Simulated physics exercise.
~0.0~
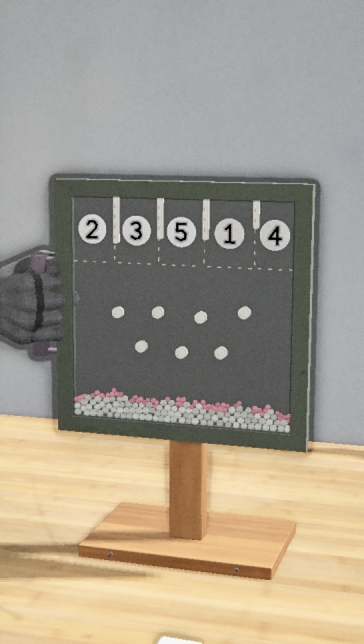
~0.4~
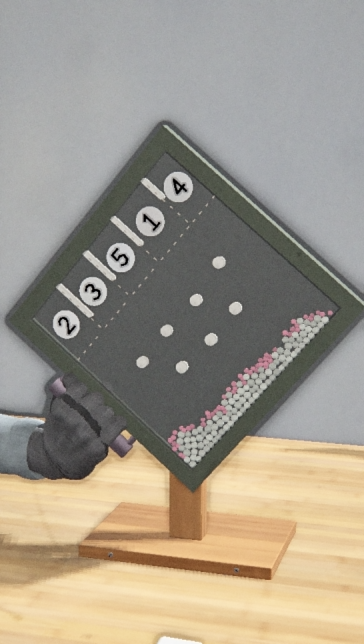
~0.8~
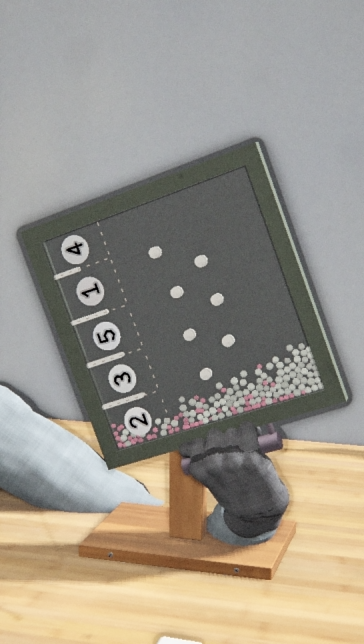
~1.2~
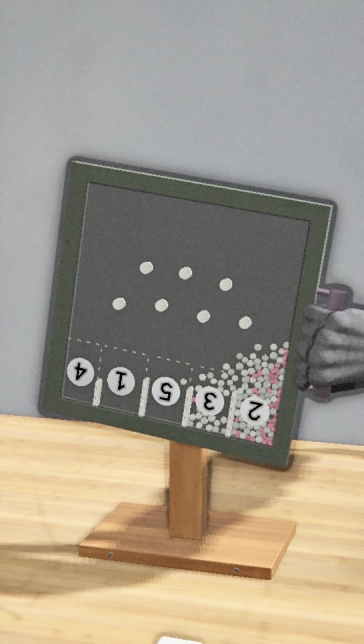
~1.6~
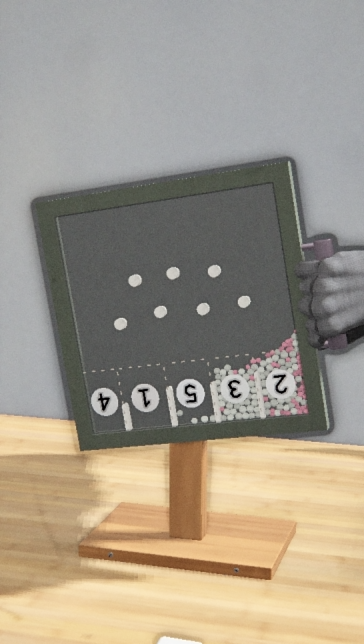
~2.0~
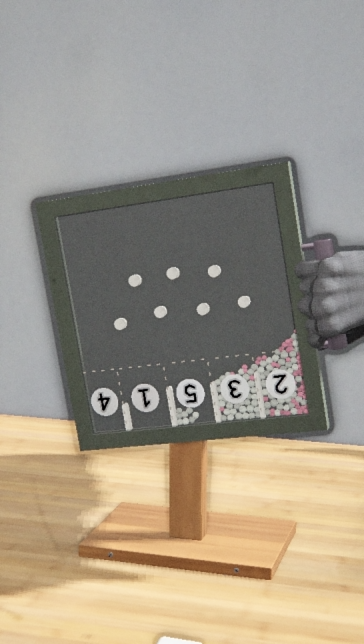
On a wooden tabletop, a gloved hand turning a framed box anticlockwise until upside down, white and pink balls settling mostly in pocket two.
